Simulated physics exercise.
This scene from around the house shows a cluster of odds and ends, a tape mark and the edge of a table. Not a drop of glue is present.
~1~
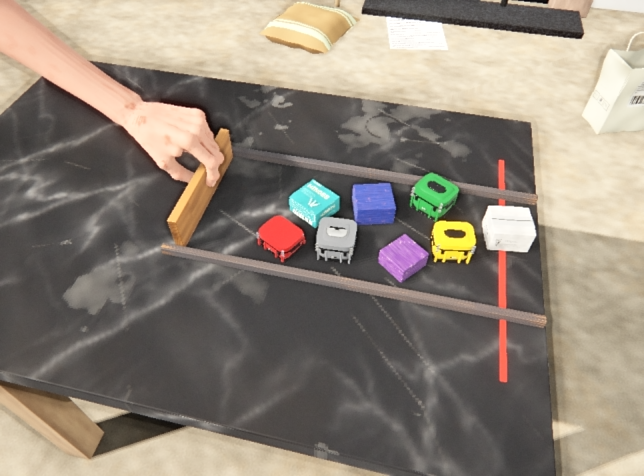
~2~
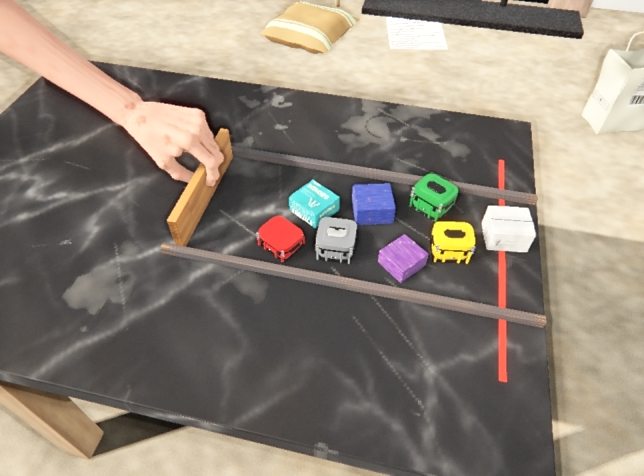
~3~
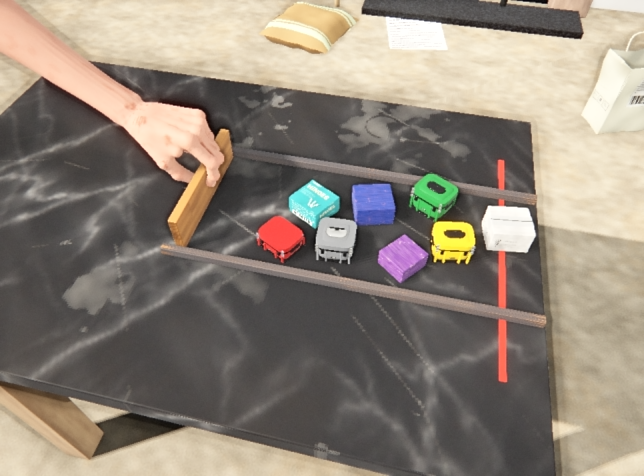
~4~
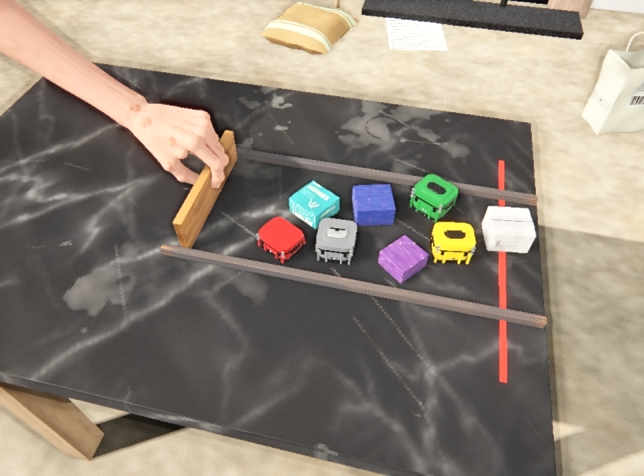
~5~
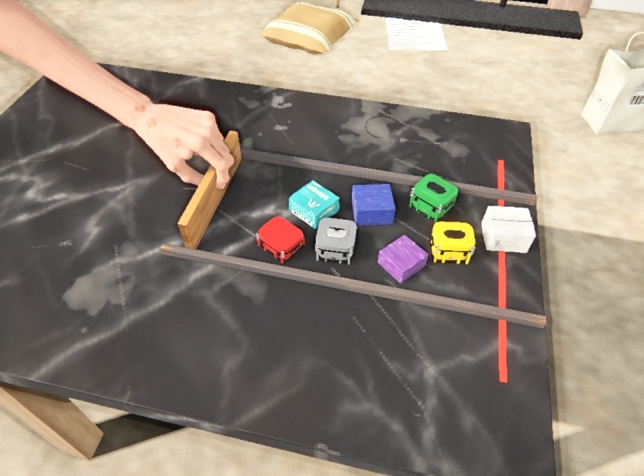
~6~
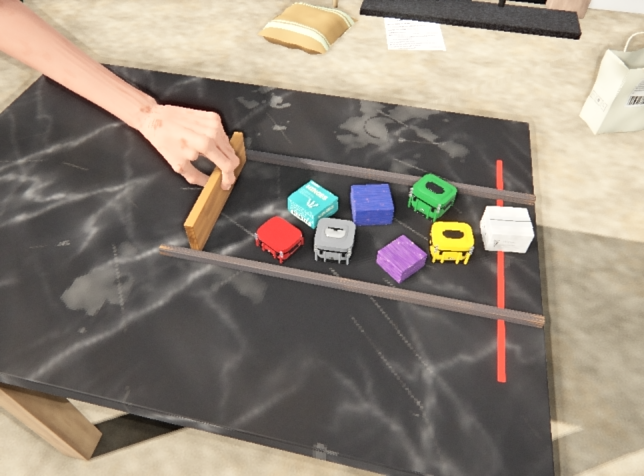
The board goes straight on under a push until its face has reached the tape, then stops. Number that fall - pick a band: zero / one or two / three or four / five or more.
Band: Five or more.
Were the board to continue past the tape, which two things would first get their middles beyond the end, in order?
Listed earliest first, the white box comes before the green case.
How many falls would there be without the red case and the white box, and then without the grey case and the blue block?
Result: 4 in the first case, with 3 in the second.
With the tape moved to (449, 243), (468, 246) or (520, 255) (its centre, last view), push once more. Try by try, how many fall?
It would be 2, 4 and 6.
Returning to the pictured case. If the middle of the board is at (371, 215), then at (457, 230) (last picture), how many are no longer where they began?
I count 8 first and 8 after.
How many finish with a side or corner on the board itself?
It's 2 of them.
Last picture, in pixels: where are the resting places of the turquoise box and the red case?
Final spots - turquoise box (523, 237), red case (523, 277).
A little later, none off yet; white box at rest near (506, 229); yellow case at rest near (450, 243); green case at rest near (432, 198).
Next, none off yet; white box shifted a little near (518, 229); yellow case shifted about its own width near (473, 239); green case shifted about its own width near (480, 200).
Later still, one off so far; white box dropping near (511, 380); yellow case shifted well along near (551, 254); green case tilted a little near (551, 209).
When it is over, the number that fall off is five or more; down, grey case, blue block, purple block, green case, yellow case and white box.
